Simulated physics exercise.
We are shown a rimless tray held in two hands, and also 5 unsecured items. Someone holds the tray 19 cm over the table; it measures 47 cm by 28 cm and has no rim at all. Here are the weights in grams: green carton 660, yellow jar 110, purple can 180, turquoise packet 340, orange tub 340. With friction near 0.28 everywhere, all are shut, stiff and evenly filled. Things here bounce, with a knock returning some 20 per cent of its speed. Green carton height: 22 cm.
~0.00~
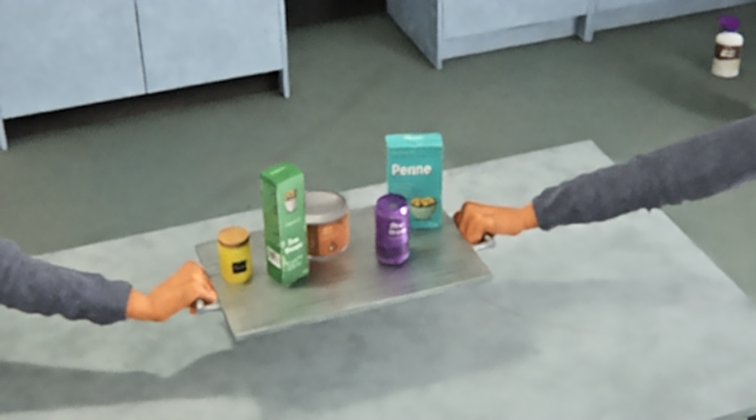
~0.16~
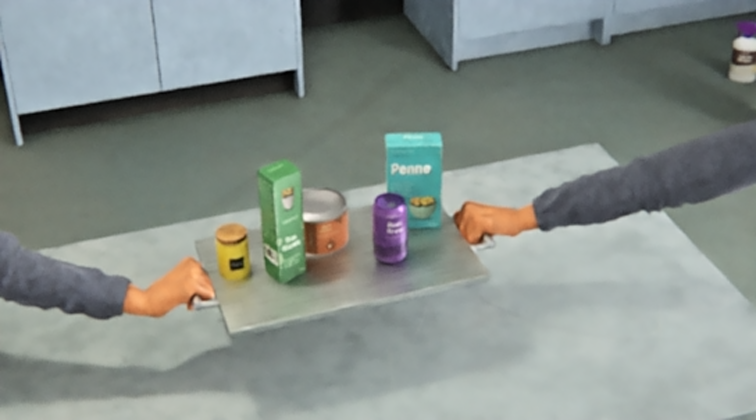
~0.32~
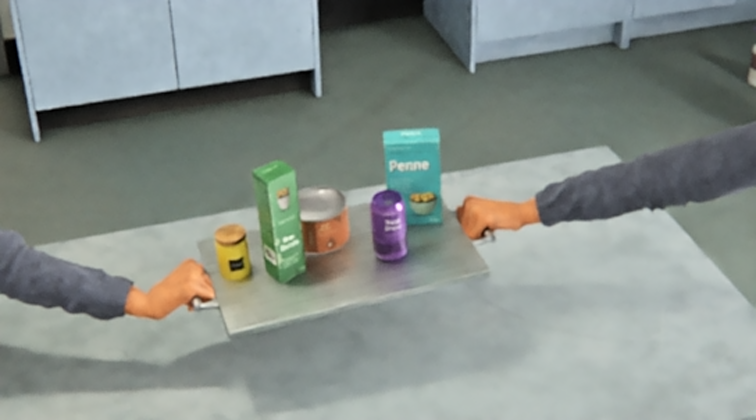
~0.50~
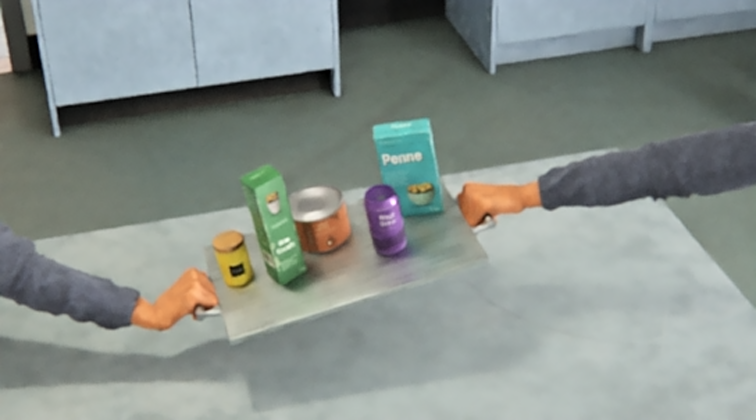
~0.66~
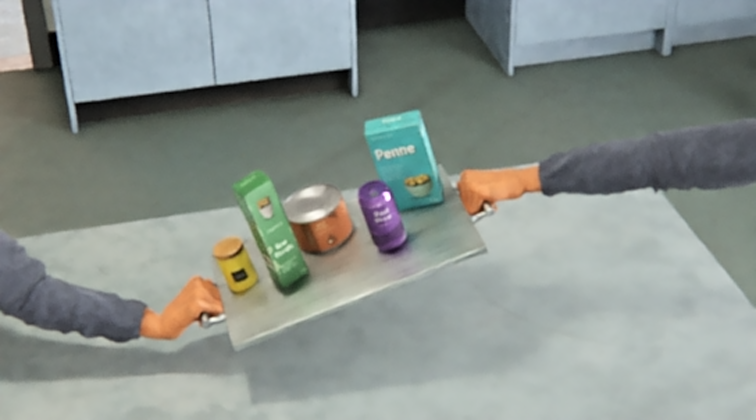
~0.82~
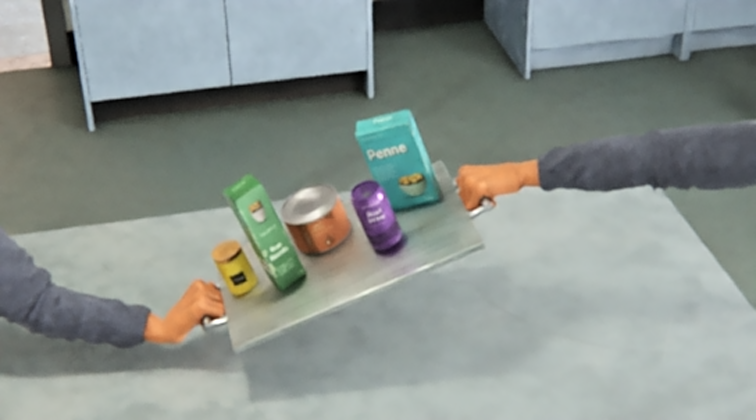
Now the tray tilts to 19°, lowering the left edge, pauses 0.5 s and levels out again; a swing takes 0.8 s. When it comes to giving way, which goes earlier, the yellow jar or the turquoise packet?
The earlier one is the former of the pair.
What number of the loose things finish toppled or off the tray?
All told, 5.
After 1.32 s, tray tilted 19°, left edge down; green carton and yellow jar now off the tray; turquoise packet moved 14 cm near (331, 190); purple can moved 13 cm.
After 1.72 s, tray tilted 13°, left edge down; orange tub now off the tray; turquoise packet moved 36 cm near (227, 226); purple can moved 31 cm.
After 2.12 s, tray level; purple can and turquoise packet now off the tray.
In the end (2.7 s), off the tray, green carton, yellow jar, purple can, turquoise packet and orange tub. At the end, from the last picture's camera, yellow jar near (179, 330). Yellow jar went at 1.16 s; turquoise packet went at 1.84 s.
